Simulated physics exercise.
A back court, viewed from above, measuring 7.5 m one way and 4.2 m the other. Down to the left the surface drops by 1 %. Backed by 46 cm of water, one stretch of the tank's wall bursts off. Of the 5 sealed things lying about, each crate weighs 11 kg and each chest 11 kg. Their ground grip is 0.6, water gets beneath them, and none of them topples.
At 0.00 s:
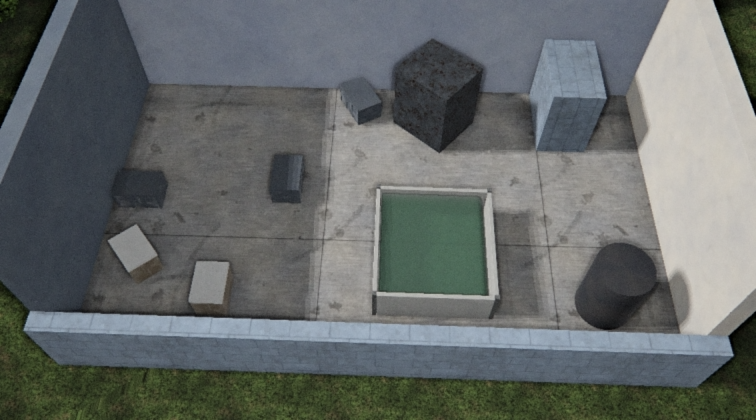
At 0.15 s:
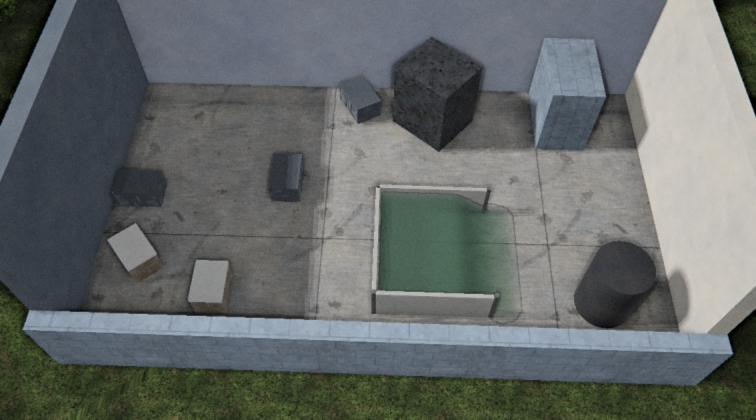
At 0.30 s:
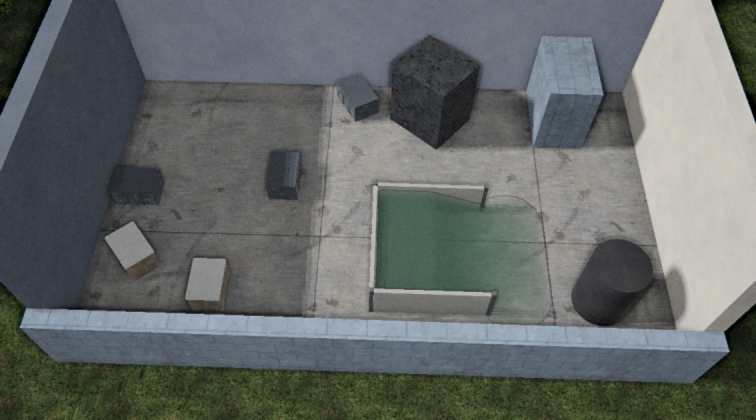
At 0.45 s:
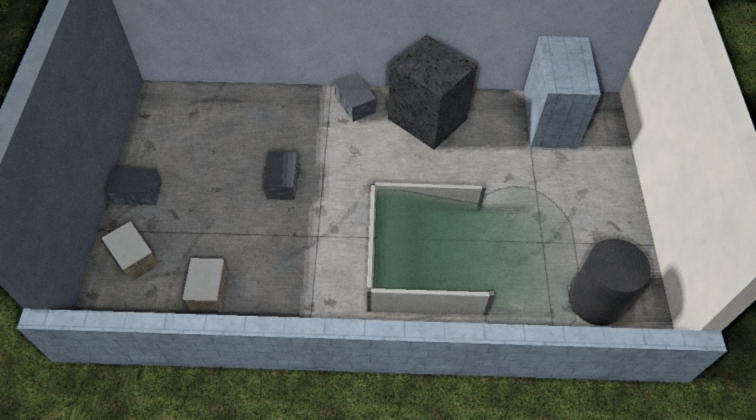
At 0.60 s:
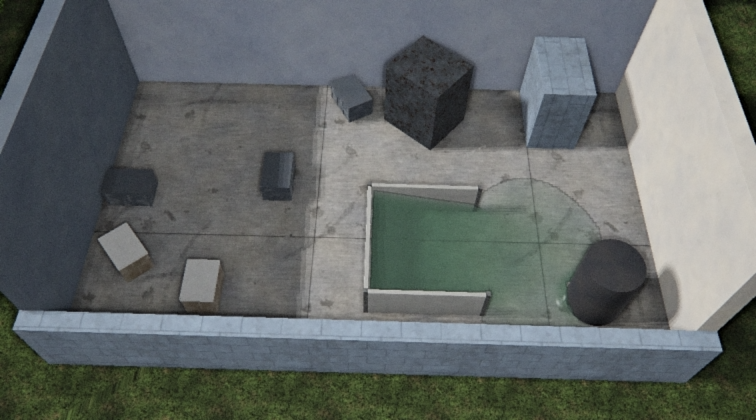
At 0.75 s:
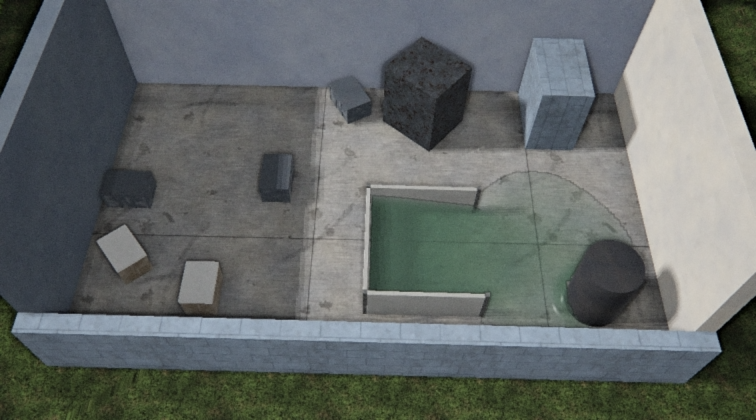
Green water pouring out of a square tank's open right side, spreading across a walled concrete court and around a dark cylinder.
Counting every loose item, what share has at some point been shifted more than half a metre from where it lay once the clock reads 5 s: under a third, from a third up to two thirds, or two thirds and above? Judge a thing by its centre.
Lowest of the three bands.
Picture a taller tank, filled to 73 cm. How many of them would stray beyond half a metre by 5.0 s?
In that case the number is 0.
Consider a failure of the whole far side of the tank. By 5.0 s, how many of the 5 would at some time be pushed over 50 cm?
Then it comes to 2 of them.
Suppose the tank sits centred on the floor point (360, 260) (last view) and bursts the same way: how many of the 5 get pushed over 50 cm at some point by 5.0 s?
Result: 0 of them.
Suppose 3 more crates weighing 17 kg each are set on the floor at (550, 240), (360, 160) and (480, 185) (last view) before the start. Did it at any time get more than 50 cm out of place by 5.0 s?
In the order asked: Farther than that, not as far, not as far.
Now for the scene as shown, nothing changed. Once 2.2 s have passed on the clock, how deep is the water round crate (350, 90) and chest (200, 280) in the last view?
First roughly 0 cm, second roughly 0 cm.
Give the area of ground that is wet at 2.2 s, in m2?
About 9.5 m2.
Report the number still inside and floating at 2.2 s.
0.
After 1.1 s 0 of 5 are over 50 cm from their spots; 0 afloat.
After 2.2 s 0 of 5 are over 50 cm from their spots; 0 afloat.
After 3.5 s 0 of 5 are over 50 cm from their spots; 0 afloat.
After 5.0 s 0 of 5 are over 50 cm from their spots, and 0 have been at some point; 0 afloat.
